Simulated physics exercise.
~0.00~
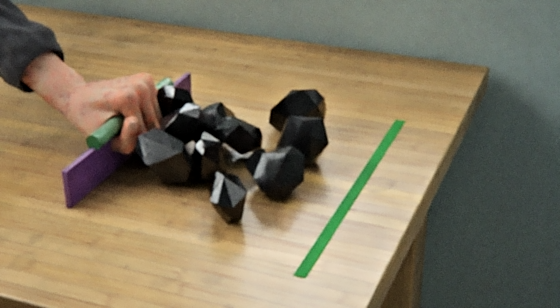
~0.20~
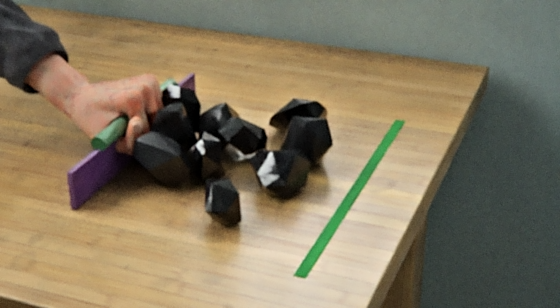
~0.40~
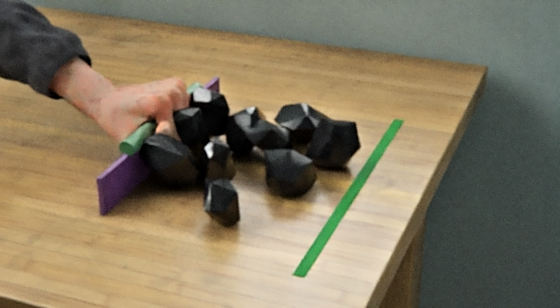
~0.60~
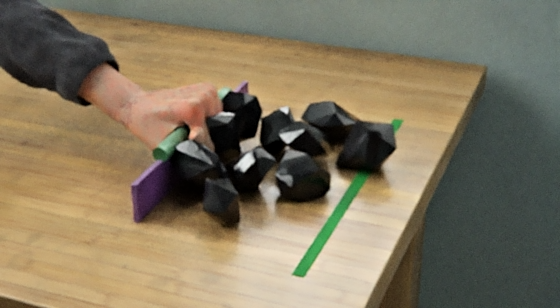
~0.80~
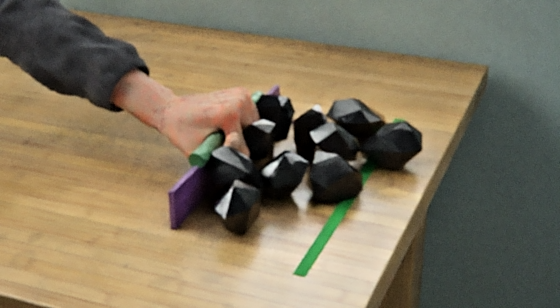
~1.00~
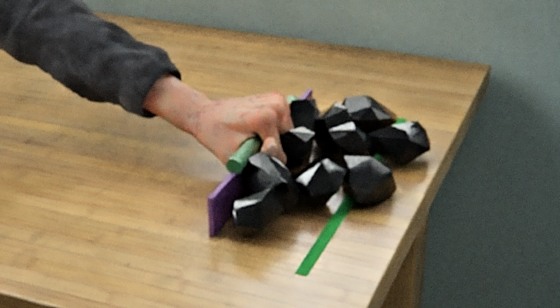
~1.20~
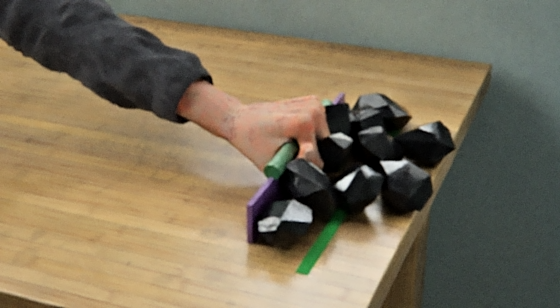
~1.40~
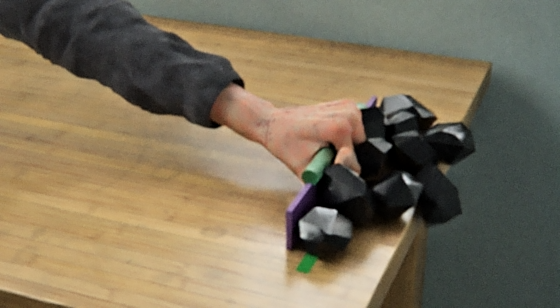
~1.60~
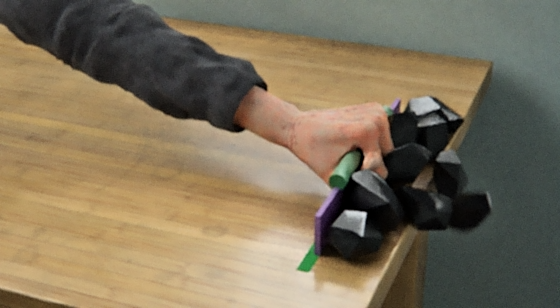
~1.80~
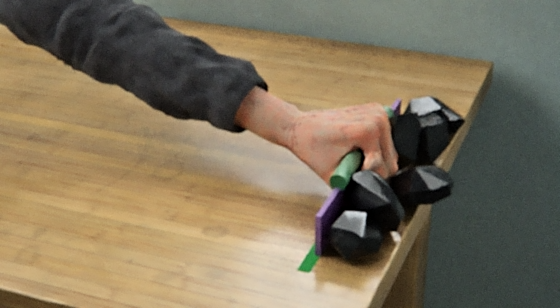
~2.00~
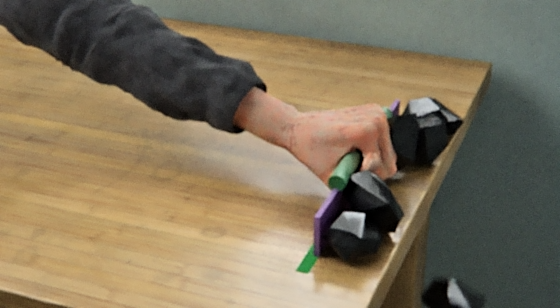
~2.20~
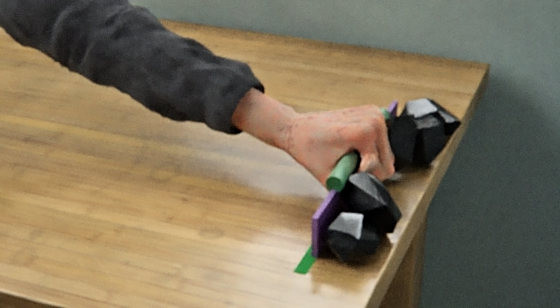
On a wooden table, a hand slid a purple scraper to the right, pushing a heap of black chunks across a green tape line until it stopped there, and some tumbled off the edge while the rest stayed on the table.
